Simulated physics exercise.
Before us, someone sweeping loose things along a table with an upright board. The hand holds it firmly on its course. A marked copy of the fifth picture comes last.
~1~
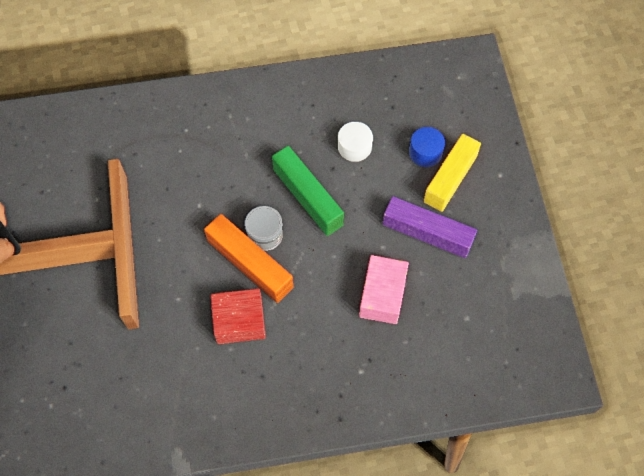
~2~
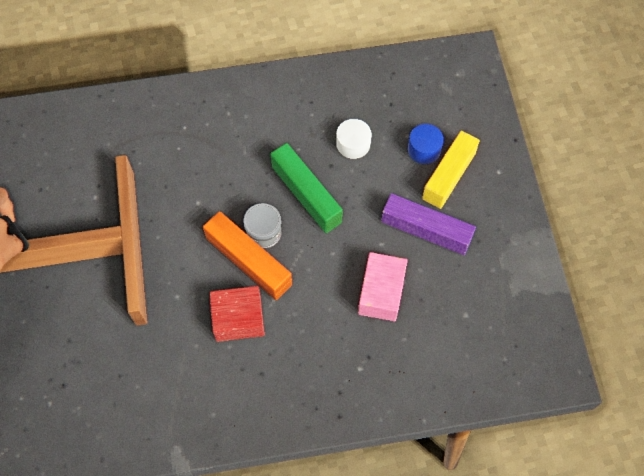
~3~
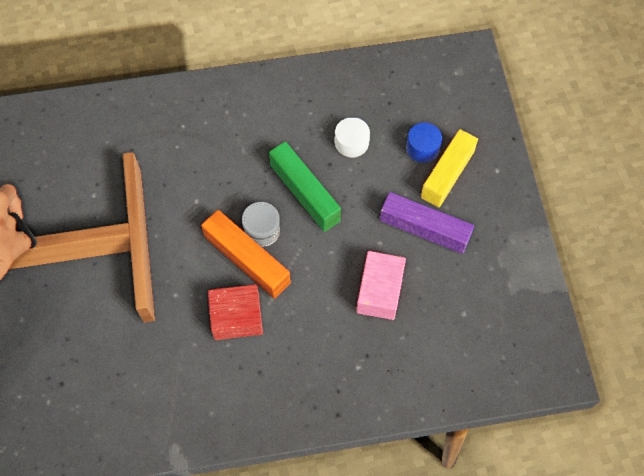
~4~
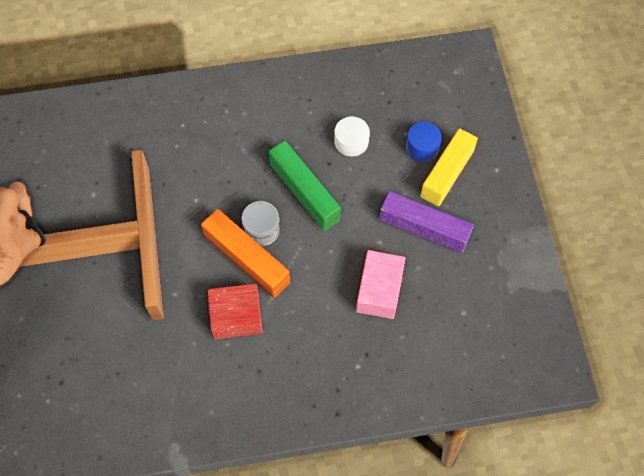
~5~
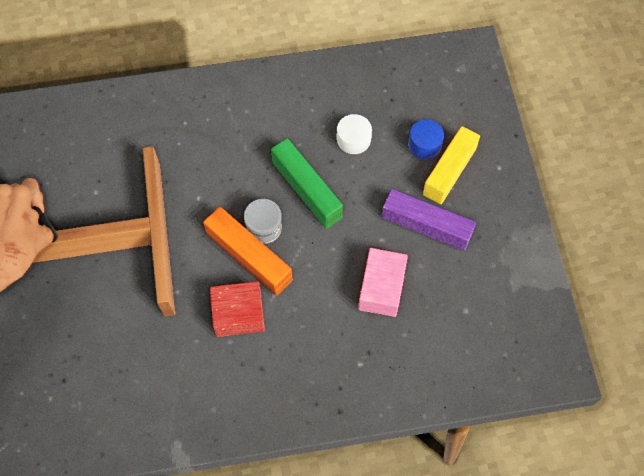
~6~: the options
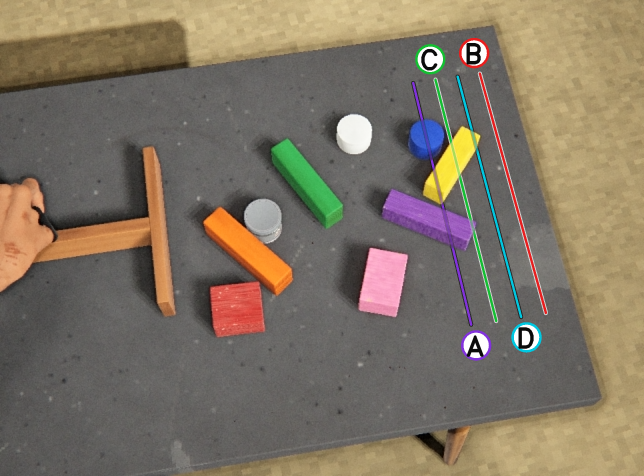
The clip opens on a dark speckled table scattered with colourful blocks, sticks and small cylinders, with a hand at the left edge gripping a T-shaped wooden board. The hand pushes the board slowly rightward, narrowing the gap to the orange stick and red block, while all the loose pieces stay in place.
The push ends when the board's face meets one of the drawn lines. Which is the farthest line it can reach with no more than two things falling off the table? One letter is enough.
The farthest such stop is D.
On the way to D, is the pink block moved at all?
By then, yes.
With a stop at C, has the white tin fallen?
By then, no.
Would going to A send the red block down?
By then, no.
On the marked copy, A at (440, 197); B at (511, 186); C at (464, 193); D at (488, 190).
With D. Early on, board (277, 203); red block (284, 322); green stick (321, 173).
Further on, board (396, 186); yellow bar (485, 164); purple bar (467, 225).
At the end, board (489, 172); yellow bar over the edge; purple bar over the edge; two fallen.
As for the rest, A is within the limit but short; B drops four; C is within the limit but short.
